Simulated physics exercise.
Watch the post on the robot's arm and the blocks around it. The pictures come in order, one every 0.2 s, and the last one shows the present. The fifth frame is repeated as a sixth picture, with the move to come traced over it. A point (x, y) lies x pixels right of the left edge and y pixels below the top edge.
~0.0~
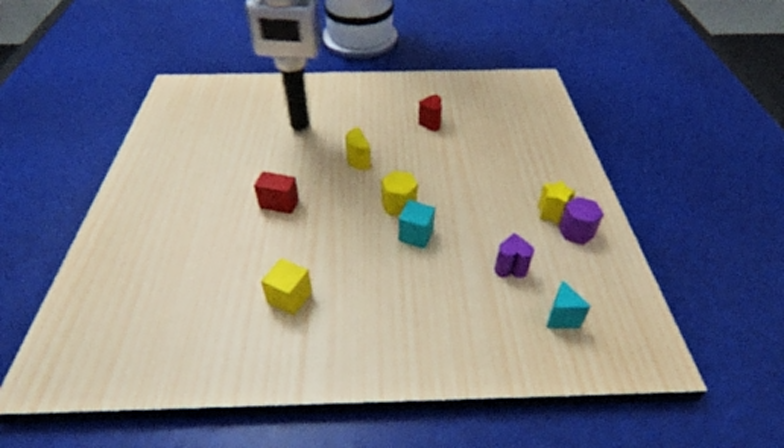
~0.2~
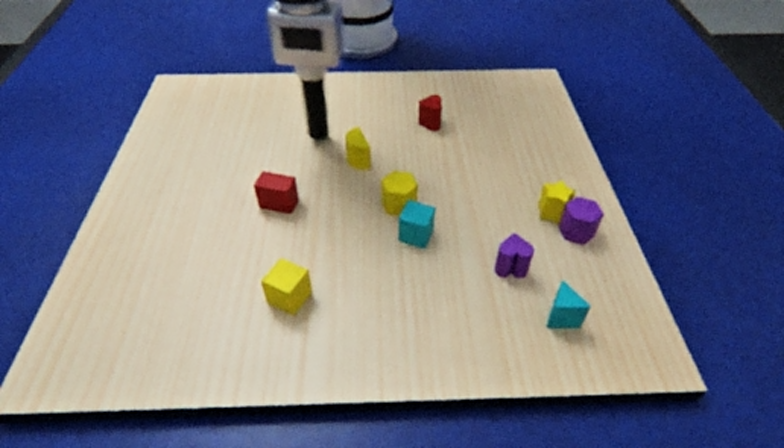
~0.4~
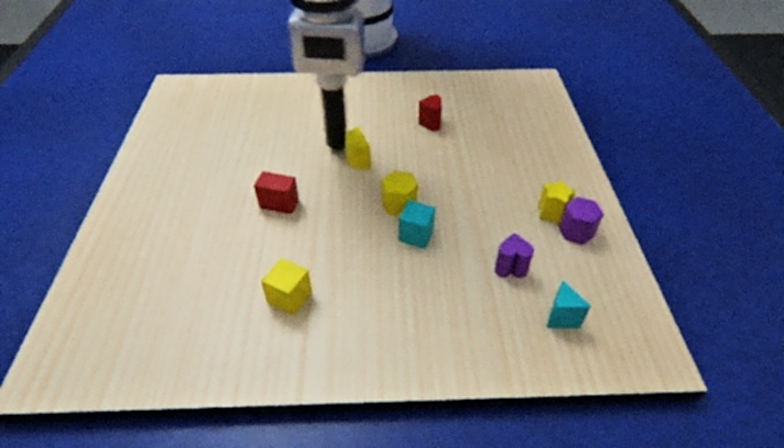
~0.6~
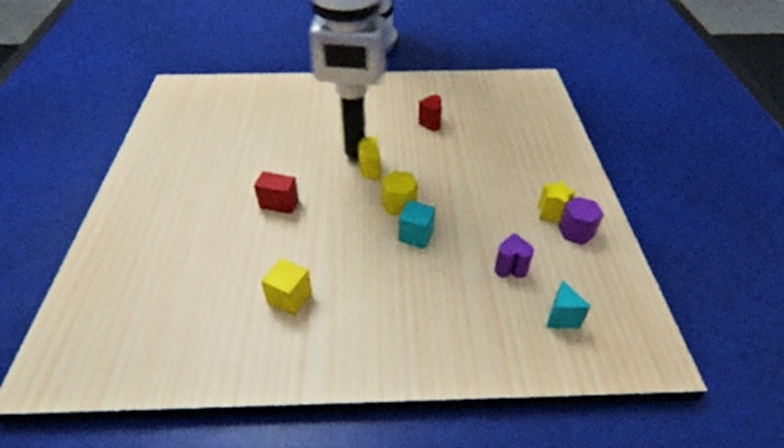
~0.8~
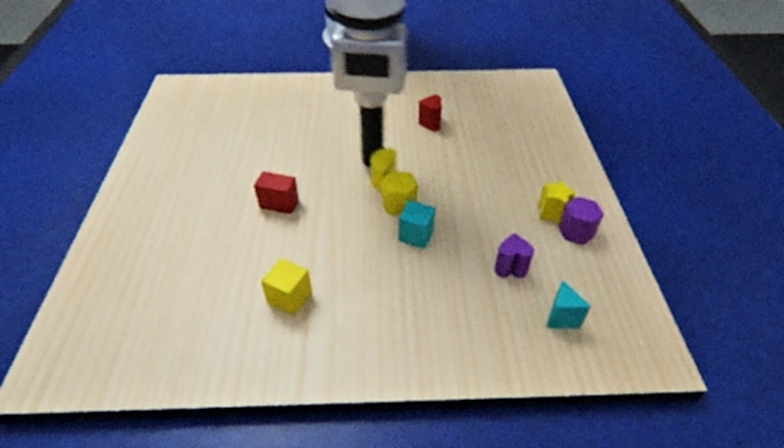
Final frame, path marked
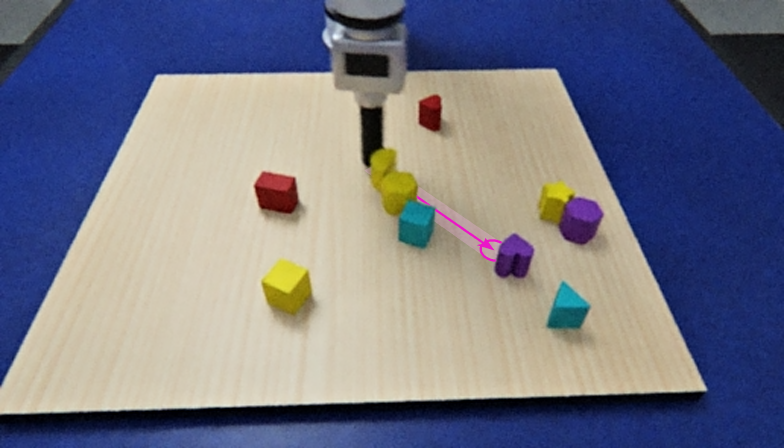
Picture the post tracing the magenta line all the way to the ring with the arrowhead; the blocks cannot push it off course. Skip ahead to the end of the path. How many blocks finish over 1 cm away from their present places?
Here I'd predict at least three blocks moving more than 1 cm.
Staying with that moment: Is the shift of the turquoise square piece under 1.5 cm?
I believe not.
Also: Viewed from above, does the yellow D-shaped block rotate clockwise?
I expect so.
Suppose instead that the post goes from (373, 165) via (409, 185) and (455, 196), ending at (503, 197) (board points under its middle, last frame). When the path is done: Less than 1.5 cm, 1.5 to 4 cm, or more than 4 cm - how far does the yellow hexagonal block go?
Band: 1.5 to 4 cm.
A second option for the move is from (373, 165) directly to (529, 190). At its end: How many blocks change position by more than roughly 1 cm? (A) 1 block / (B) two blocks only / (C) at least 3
A - 1 block.
Drawn move, from (373, 165) directly to (494, 250).
On the path given first. One third of the way, post (410, 187); yellow D-shaped block (399, 184), turned 80° clockwise; yellow hexagonal block (402, 203); turquoise square piece (421, 225), turned 30° anticlockwise.
Two thirds of the way, post (450, 214); yellow D-shaped block (401, 187), turned 90° clockwise; yellow hexagonal block (401, 206); turquoise square piece (420, 227), turned 45° anticlockwise.
At the end, post (495, 245); yellow D-shaped block (401, 187), turned 90° clockwise; yellow hexagonal block (401, 206); turquoise square piece (420, 227), turned 45° anticlockwise; purple heart block still.
